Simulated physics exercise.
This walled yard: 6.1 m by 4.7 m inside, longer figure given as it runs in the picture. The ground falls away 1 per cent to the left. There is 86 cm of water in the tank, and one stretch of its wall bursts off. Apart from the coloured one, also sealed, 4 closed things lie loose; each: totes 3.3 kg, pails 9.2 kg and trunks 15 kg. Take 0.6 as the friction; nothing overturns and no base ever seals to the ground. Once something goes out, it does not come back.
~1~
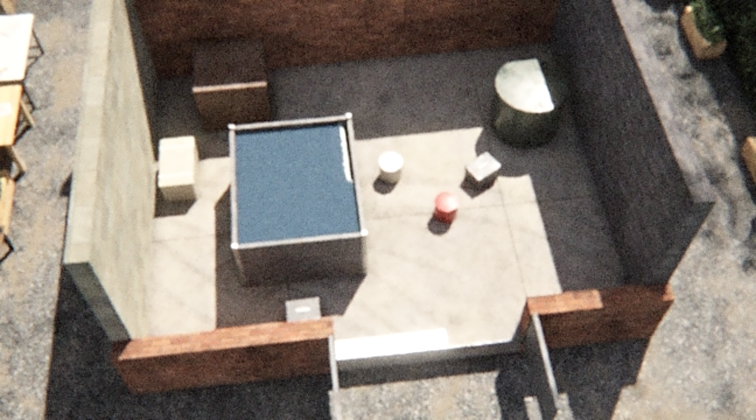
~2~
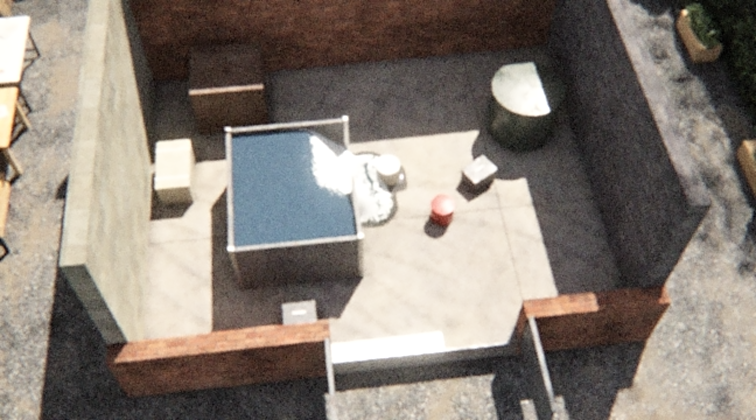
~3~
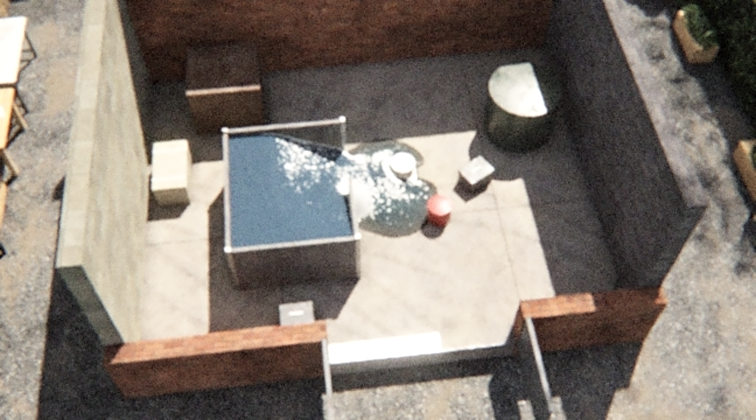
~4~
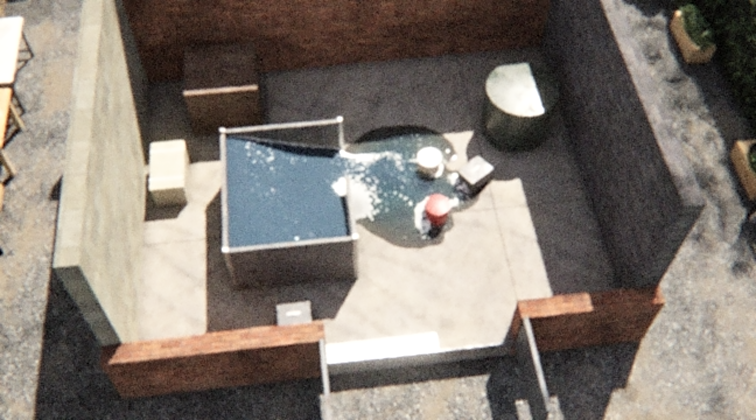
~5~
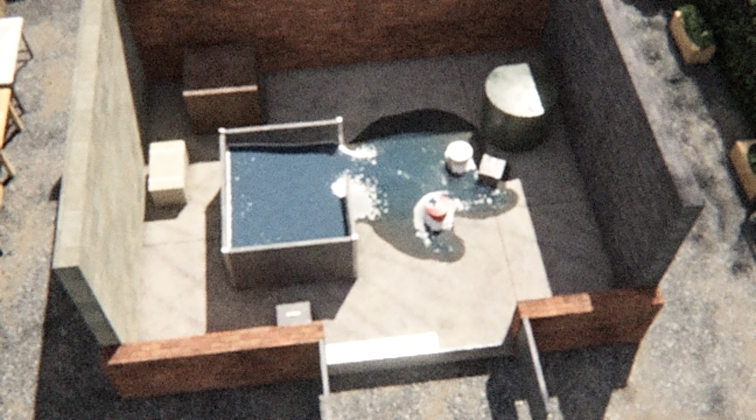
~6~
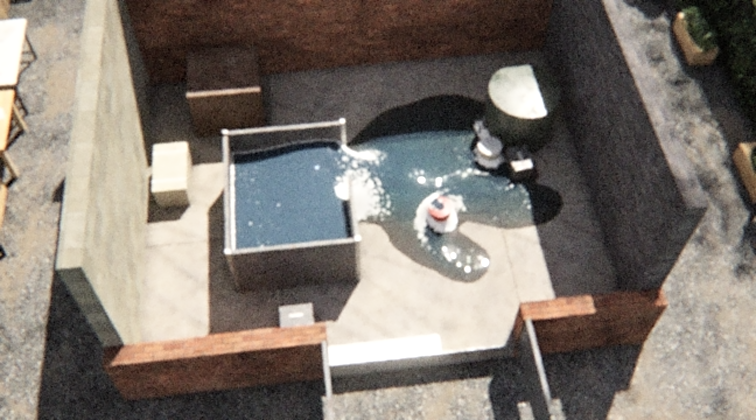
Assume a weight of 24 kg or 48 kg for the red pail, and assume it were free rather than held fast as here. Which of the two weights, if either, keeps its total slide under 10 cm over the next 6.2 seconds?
Keeping it put takes the heavier mass.
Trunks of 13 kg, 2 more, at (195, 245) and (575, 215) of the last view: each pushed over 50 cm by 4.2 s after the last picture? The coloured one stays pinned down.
Results, in sequence: Not exceeded / exceeded.
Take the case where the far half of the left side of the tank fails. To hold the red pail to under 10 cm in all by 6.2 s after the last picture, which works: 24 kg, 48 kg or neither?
Then, in short, the smaller is plenty.
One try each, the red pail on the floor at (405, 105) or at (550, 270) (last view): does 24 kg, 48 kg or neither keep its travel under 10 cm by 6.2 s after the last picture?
At the first place the small mass does it, and at the second the small mass does it.
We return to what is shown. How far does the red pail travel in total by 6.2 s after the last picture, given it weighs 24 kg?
Some 50 cm in all.
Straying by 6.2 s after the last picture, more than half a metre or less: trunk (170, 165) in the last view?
Result: Below threshold.
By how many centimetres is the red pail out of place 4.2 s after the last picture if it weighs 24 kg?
Shift: Roughly 50 cm.
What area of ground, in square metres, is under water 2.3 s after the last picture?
Near 18 m2 in all.
Then, 0.6 s after the last picture the red pail would be 37 cm from its start with 24 kg and 0 cm from its start with 48 kg; 12 cm of water round it then.
Then, 2.3 s after the last picture the red pail would be 48 cm from its start with 24 kg and 0 cm from its start with 48 kg; 7 cm of water round it then.
Then, 4.2 s after the last picture the red pail would be 48 cm from its start with 24 kg and 0 cm from its start with 48 kg; 10 cm of water round it then.
Then, 6.2 s after the last picture the red pail would be 48 cm from its start with 24 kg and 0 cm from its start with 48 kg; 7 cm of water round it then.
